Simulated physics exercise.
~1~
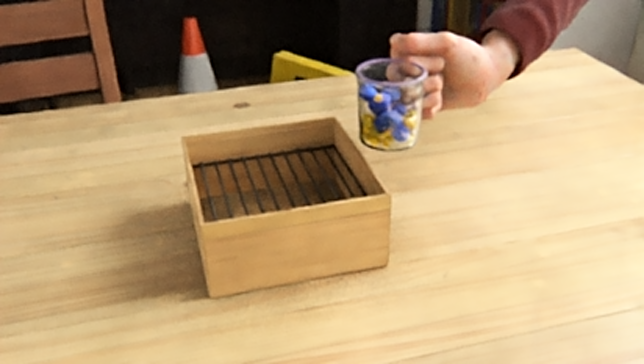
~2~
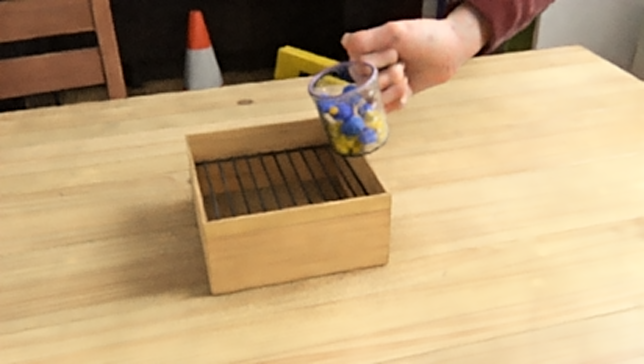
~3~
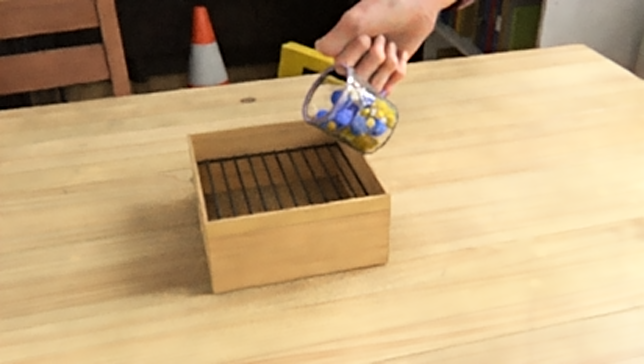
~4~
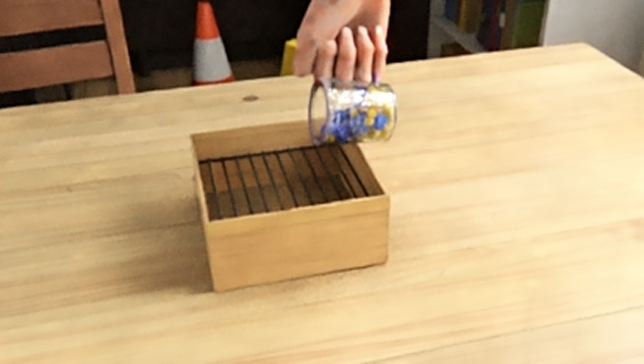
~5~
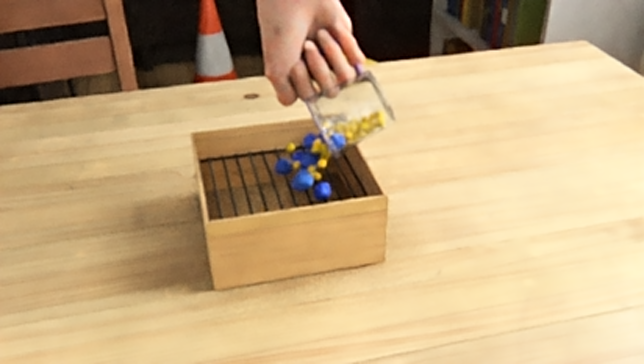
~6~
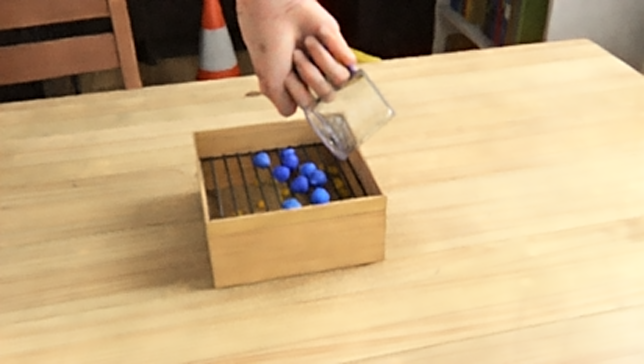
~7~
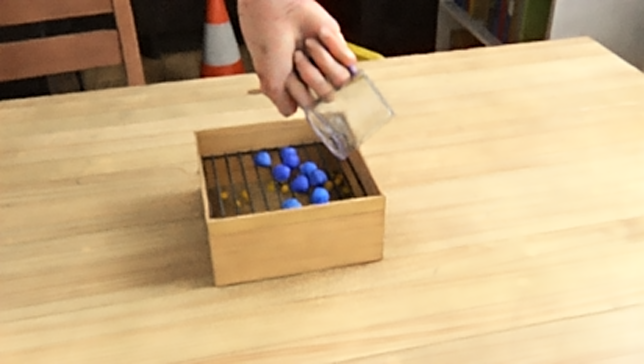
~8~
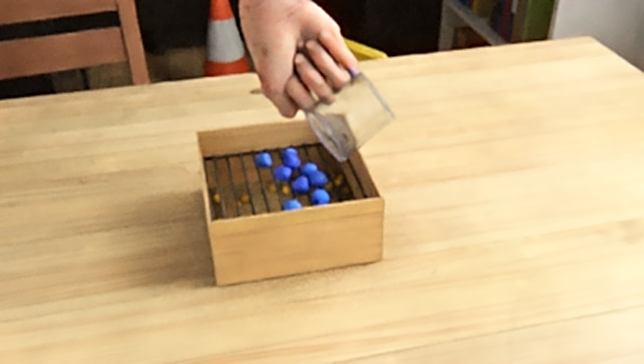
A hand moved a clear cup of blue and yellow pieces left over a wooden box and tipped it out onto the wire rack inside, where the blue balls stayed on top while the small yellow pieces dropped through underneath.
